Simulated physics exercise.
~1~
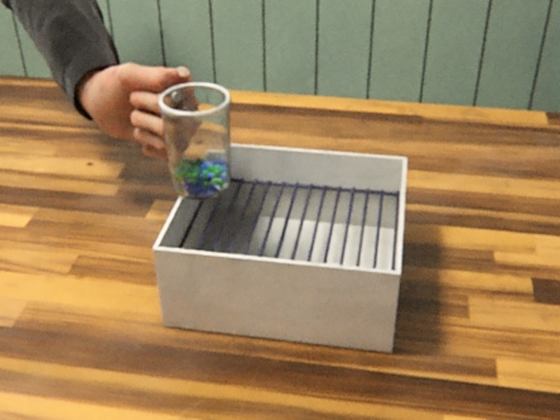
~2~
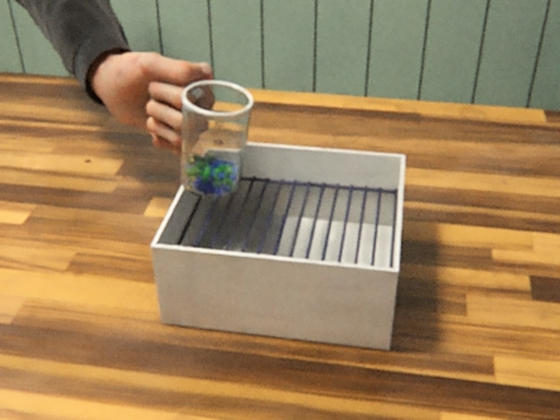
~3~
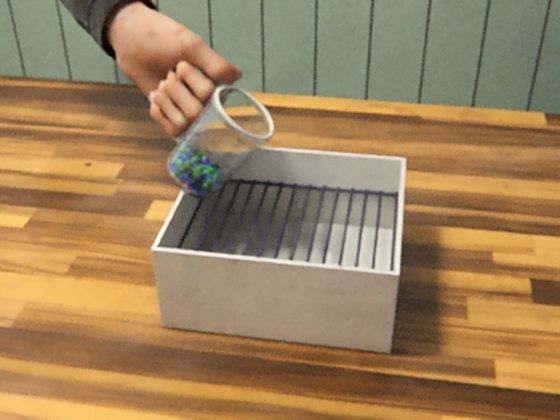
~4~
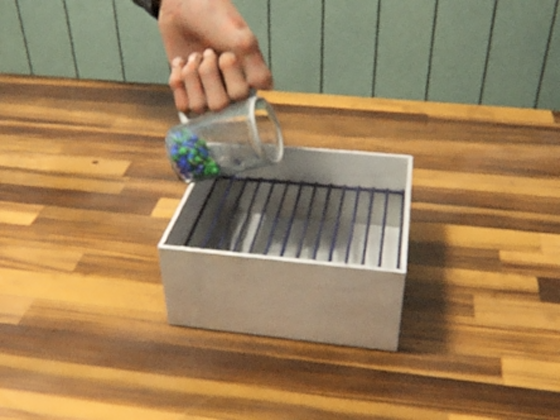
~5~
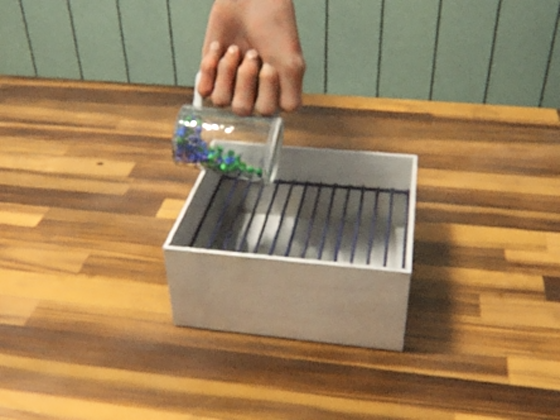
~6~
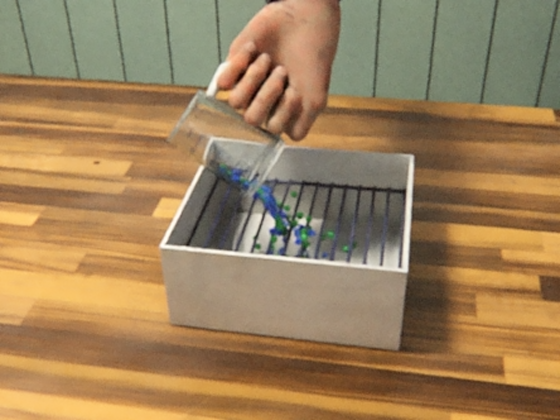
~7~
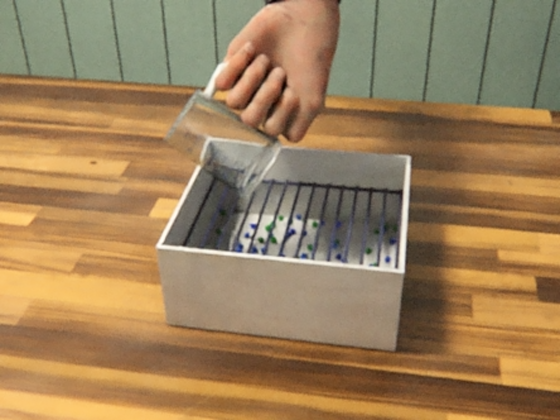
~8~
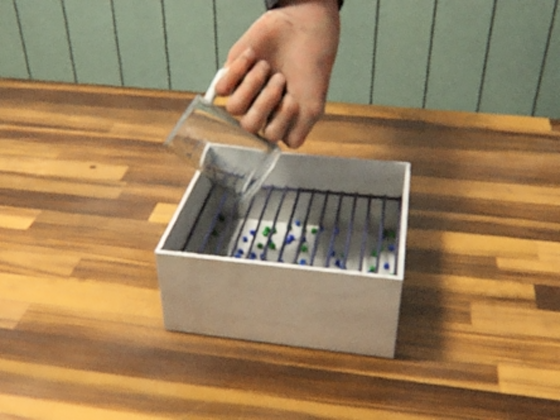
A hand tips green and blue bits from a cup, and all fall through the rack.
